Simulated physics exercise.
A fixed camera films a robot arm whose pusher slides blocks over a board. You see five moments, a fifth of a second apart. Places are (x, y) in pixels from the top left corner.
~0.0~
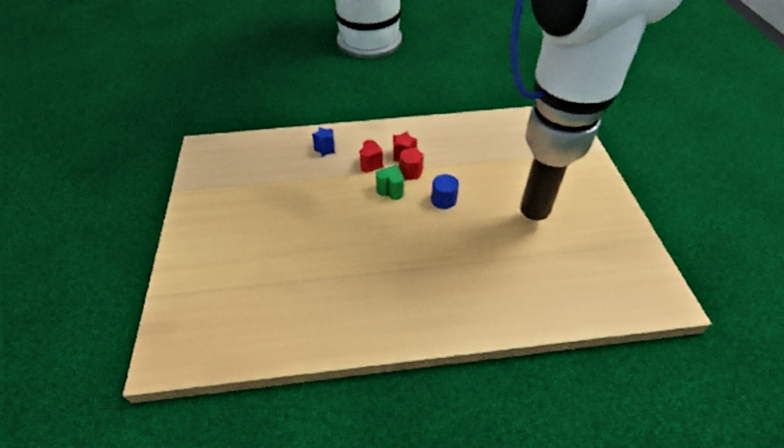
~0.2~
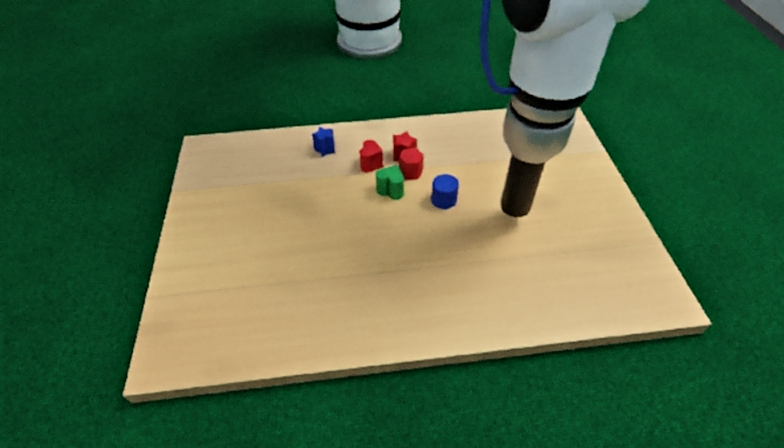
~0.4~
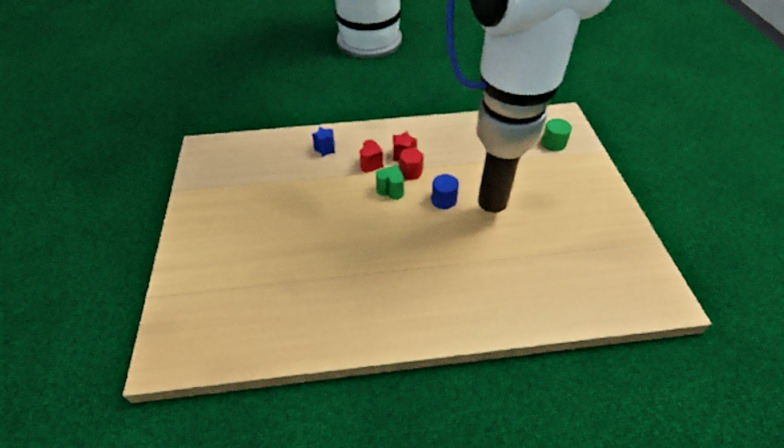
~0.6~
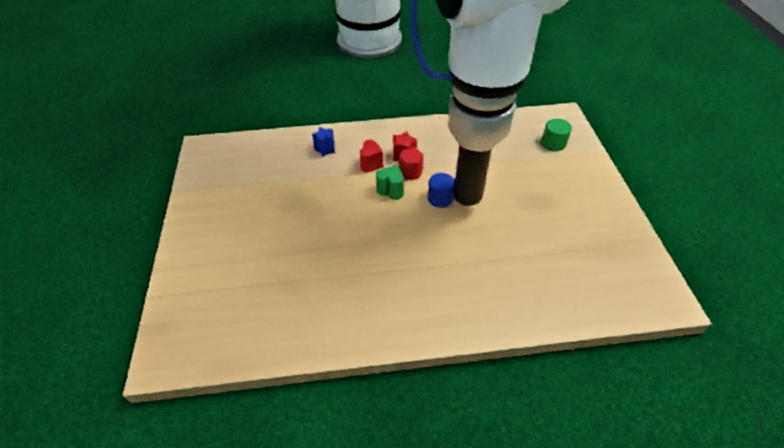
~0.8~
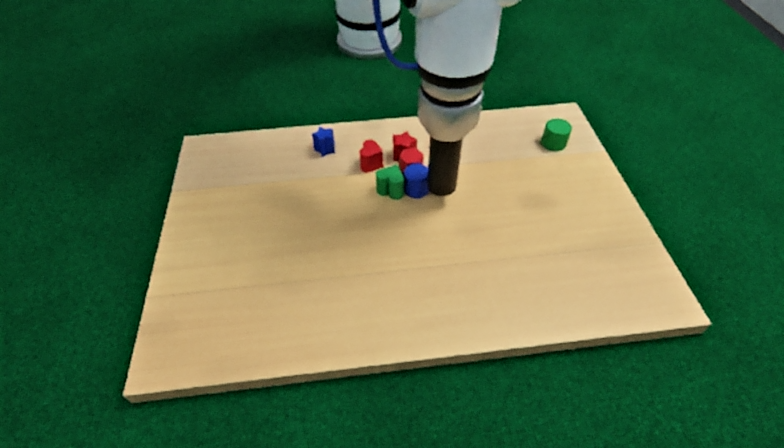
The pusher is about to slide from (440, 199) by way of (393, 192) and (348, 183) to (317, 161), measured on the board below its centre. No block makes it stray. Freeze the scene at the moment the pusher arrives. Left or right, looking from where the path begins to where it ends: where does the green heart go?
The answer is left: Facing from the path's start to its end, that's where the green heart shifts.
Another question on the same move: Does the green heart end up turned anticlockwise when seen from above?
I expect so.
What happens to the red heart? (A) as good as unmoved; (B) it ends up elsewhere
B: It ends up elsewhere.
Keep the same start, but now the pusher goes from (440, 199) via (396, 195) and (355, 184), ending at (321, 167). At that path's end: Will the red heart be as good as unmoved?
No - that is not the case.
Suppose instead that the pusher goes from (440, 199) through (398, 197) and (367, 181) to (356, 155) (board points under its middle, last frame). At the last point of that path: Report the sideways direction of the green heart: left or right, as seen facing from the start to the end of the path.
Picture yourself facing from the start of the path to its end: The green heart moves off to your left.
What follows on the original path. One third of the way, pusher (392, 181); red heart (369, 146); green heart (362, 173), turned 25° anticlockwise; red six-sided block (408, 152), turned 30° clockwise; blue circle (379, 159).
Two thirds of the way, pusher (346, 171); red heart (362, 134), turned 35° clockwise; green heart (316, 168), turned 45° anticlockwise; red six-sided block (408, 152), turned 30° clockwise; blue circle (354, 148).
At the end, pusher (315, 149); blue star block (322, 129), turned 30° clockwise; red heart (362, 131), turned 65° clockwise; green heart (298, 164), turned 110° anticlockwise; red six-sided block (408, 152), turned 30° clockwise; blue circle (343, 139).
